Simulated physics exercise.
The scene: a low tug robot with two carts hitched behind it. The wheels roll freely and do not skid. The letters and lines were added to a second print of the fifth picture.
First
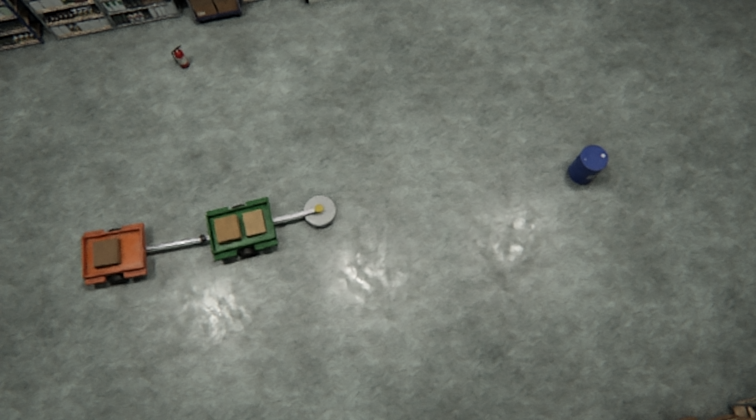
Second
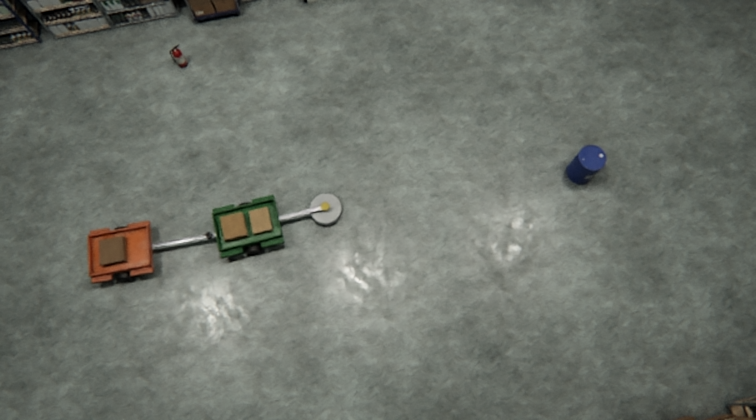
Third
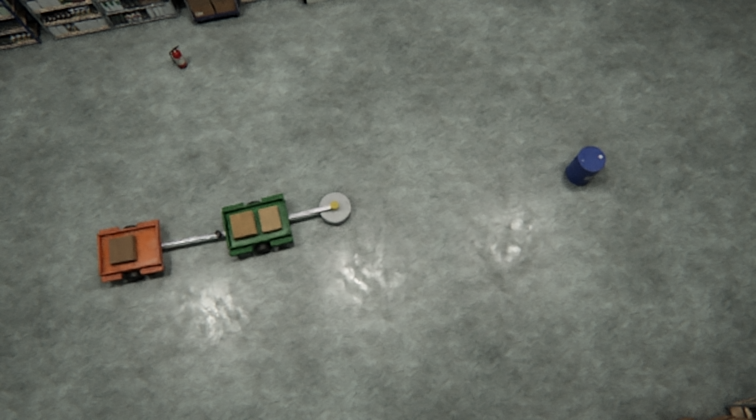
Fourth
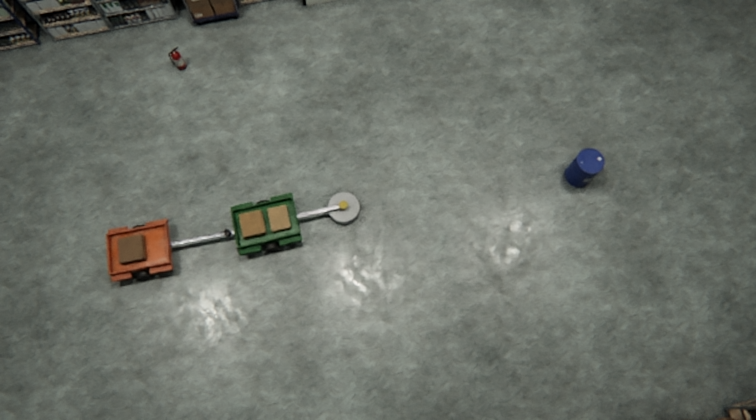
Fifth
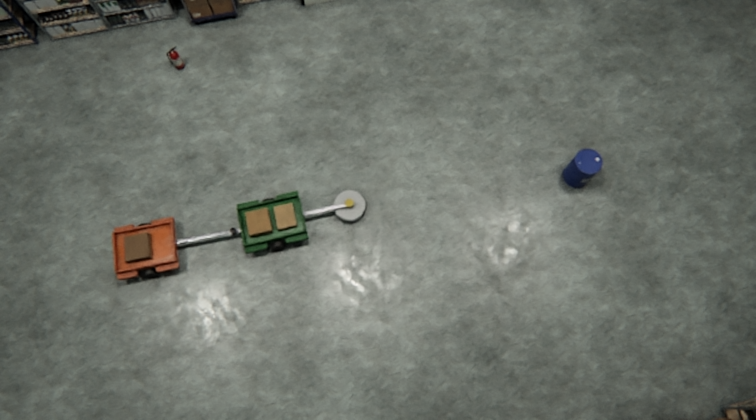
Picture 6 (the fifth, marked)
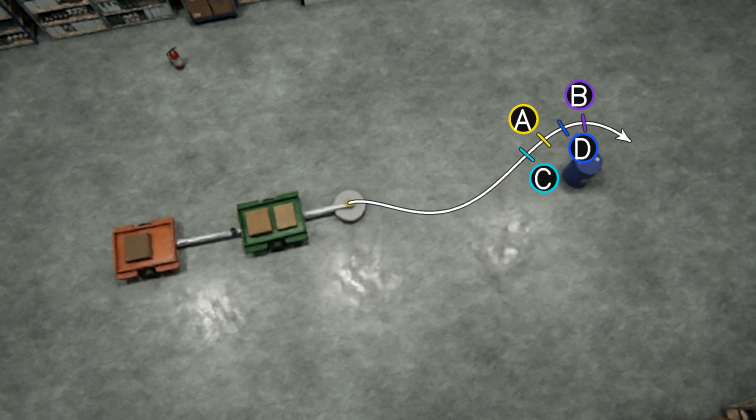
On a grey warehouse floor, a low round robot slowly tows a green cart and an orange cart rightward, carrying brown boxes.
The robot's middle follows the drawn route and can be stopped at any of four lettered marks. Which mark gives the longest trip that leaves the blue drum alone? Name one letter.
Stop at B.
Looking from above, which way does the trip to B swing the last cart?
For that mark, anticlockwise.
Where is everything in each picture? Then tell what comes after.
In the first picture, robot (320, 211); green cart (241, 228); orange cart (114, 253).
In the second picture, robot (326, 209); green cart (248, 225); orange cart (121, 251); blue drum (579, 173).
In the third picture, robot (335, 208); green cart (257, 224); orange cart (130, 250); blue drum (579, 174).
In the fourth picture, robot (344, 207); green cart (266, 223); orange cart (139, 249); blue drum (578, 176).
In the fifth picture, robot (350, 206); green cart (272, 221); orange cart (146, 247); blue drum (576, 176).
On the marked copy, A at (544, 140); B at (584, 123); C at (527, 155); D at (563, 128); the route from (349, 203) via (501, 179) to (630, 141).
Taking B. A third of the way, robot (446, 214), last cart (243, 227).
Two thirds of the way, robot (519, 164), last cart (335, 219).
When it is over, robot (581, 127), last cart (412, 200); nothing has been touched.
As for the rest, A is safe but short; C is safe but short; D is safe but short.
